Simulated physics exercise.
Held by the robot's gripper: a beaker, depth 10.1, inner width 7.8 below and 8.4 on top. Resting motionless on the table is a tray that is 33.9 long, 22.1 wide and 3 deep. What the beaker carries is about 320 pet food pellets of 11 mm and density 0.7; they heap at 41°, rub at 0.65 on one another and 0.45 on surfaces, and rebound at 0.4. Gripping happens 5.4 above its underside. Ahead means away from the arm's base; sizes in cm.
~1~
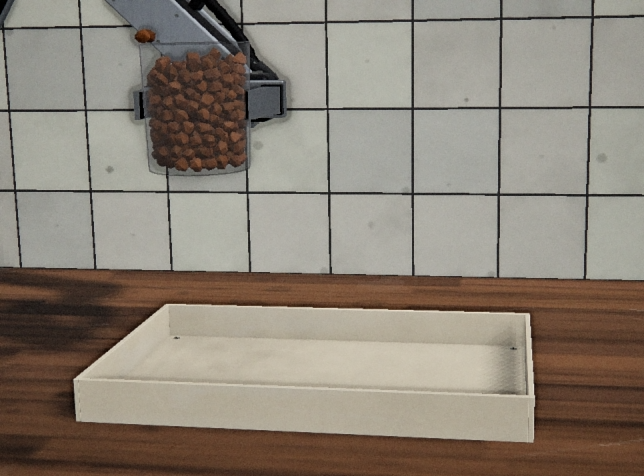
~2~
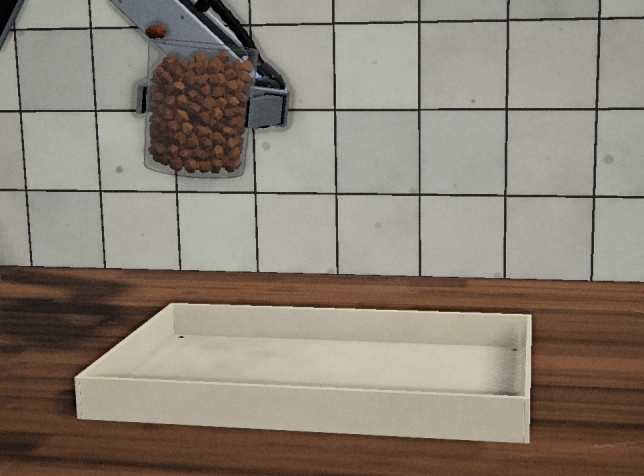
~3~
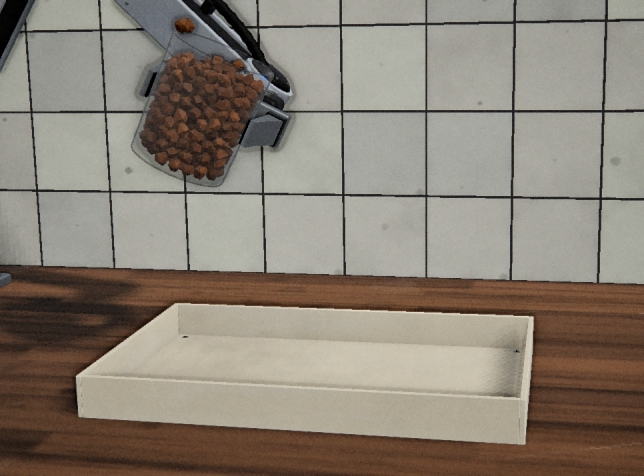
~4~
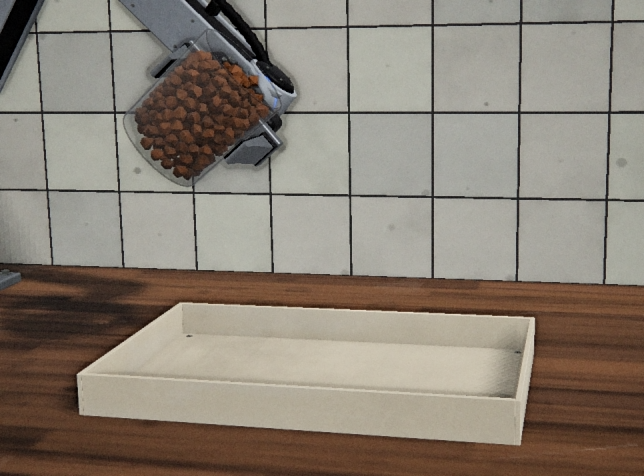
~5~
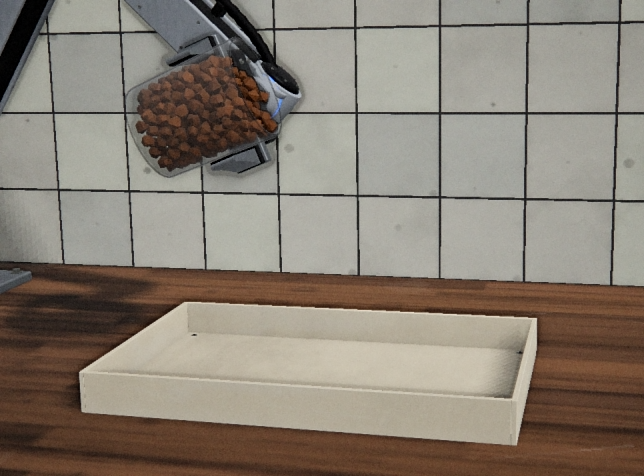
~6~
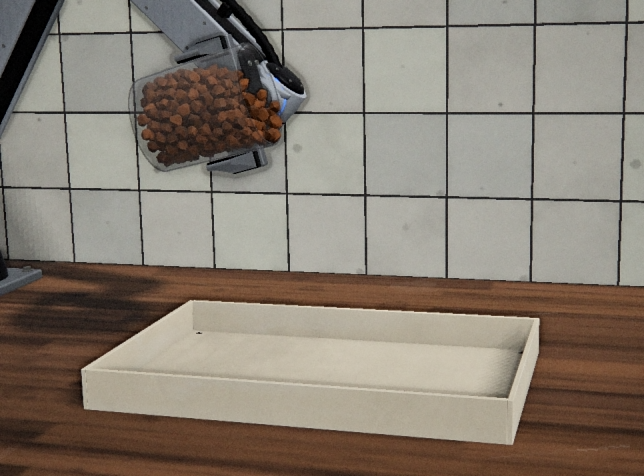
A clear beaker packed with small brown lumps was tilted steadily by a robot's gripper until it lay nearly on its side, high above a pale, empty tray sitting still on the wooden table.
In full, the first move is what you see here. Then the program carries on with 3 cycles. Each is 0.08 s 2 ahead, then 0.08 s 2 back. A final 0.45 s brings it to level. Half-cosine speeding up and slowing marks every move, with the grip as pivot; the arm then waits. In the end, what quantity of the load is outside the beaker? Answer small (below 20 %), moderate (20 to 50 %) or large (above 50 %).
It is moderate.
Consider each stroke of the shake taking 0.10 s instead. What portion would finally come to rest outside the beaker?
Around 25 percent.
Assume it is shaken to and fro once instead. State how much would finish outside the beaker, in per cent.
15 per cent.
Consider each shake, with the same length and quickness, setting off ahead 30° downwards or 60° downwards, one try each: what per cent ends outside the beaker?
Result: Approx. 15 % and 5 %, one try each.
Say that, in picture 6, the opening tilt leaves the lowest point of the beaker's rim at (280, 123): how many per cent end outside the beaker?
Result: Approximately 15 %.
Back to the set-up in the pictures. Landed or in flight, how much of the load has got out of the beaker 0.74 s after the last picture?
I'd put it at some 30 percent up to then.
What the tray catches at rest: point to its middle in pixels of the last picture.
It sits close to (368, 371).
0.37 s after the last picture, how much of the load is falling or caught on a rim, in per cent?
Around 11 percent of the load.
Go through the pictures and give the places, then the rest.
Beaker middle at (197, 109), level; upper third of the load around (198, 78), from x 140 to 240, top at y 35; 323 in the beaker, in the first frame.
Beaker middle at (199, 110), tilted 7° forward; upper third of the load around (202, 79), from x 155 to 245, top at y 30, in the second frame.
Beaker middle at (200, 111), tilted 26° forward; upper third of the load around (204, 84), from x 145 to 255, top at y 25, in the third frame.
Beaker middle at (200, 111), tilted 49° forward; upper third of the load around (204, 88), from x 140 to 260, top at y 55, in the fourth frame.
Beaker middle at (202, 111), tilted 68° forward; upper third of the load around (202, 89), from x 145 to 270, top at y 65, in the fifth frame.
Beaker middle at (204, 111), tilted 75° forward; upper third of the load around (198, 91), from x 145 to 275, top at y 75; 323 in the beaker, in the sixth frame.
Then, 0.37 s later, tilted 75° forward, highest piece 25 above the table; 257 in the beaker, 31 in the tray, 35 in flight or on a rim.
Then, 0.74 s later, tilted 27° forward, highest piece 26 above the table; 221 in the beaker, 100 in the tray, 2 in flight or on a rim.
Then, 1.13 s later, level, highest piece 28 above the table; 221 in the beaker, 102 in the tray.
Then, 2.18 s later, level, highest piece 28 above the table; 221 in the beaker, 102 in the tray.
At rest, 221 in the beaker, 102 in the tray. That is 32 % outside the beaker.
